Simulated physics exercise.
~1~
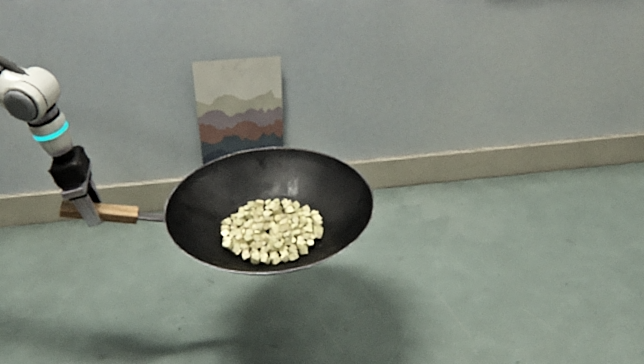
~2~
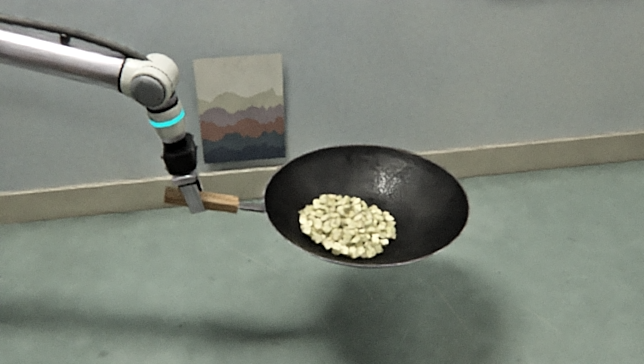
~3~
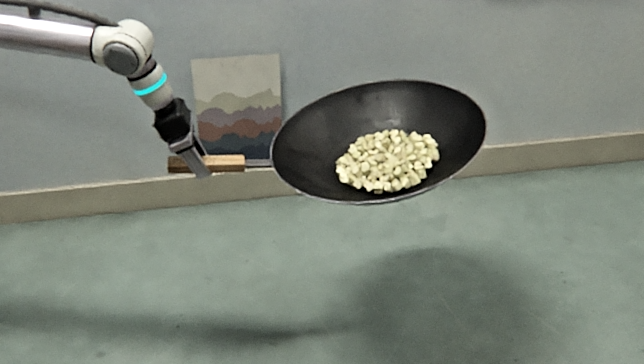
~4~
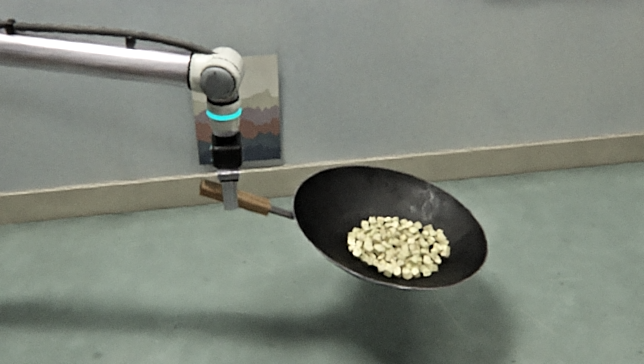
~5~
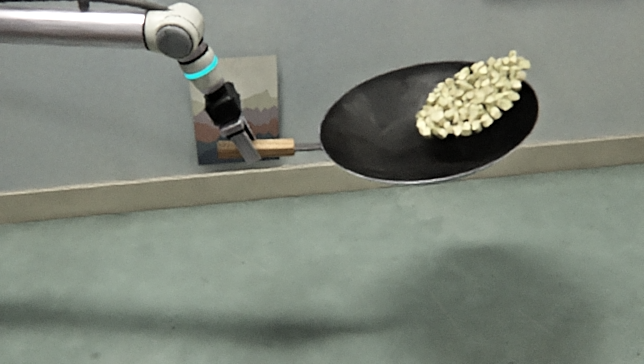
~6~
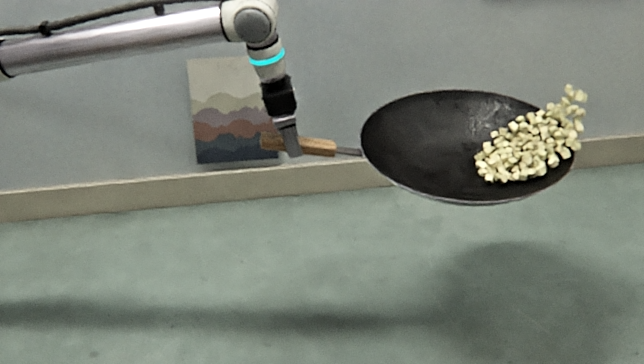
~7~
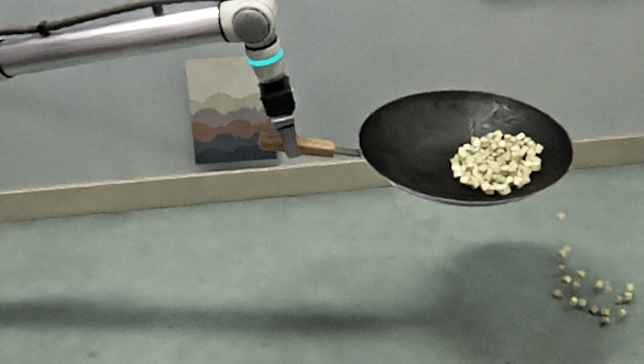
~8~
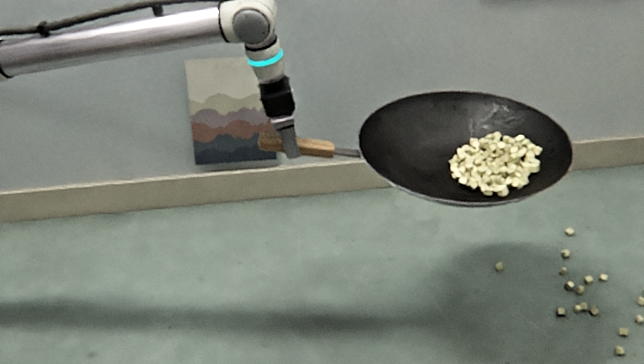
A pale robot arm with a glowing turquoise ring reaches in from the upper left, gripping the wooden handle of a black wok heaped with cream-coloured vegetable dice, seen from slightly above by a gently swaying camera. Behind it are a grey wall with a layered landscape print and a green floor. The arm carries the wok right, lifts it, then dips it with its far side lowered. It swings up and further right, and the dice bunch at the far rim. As the wok levels and stops, some spill over and scatter on the floor, while most remain inside.
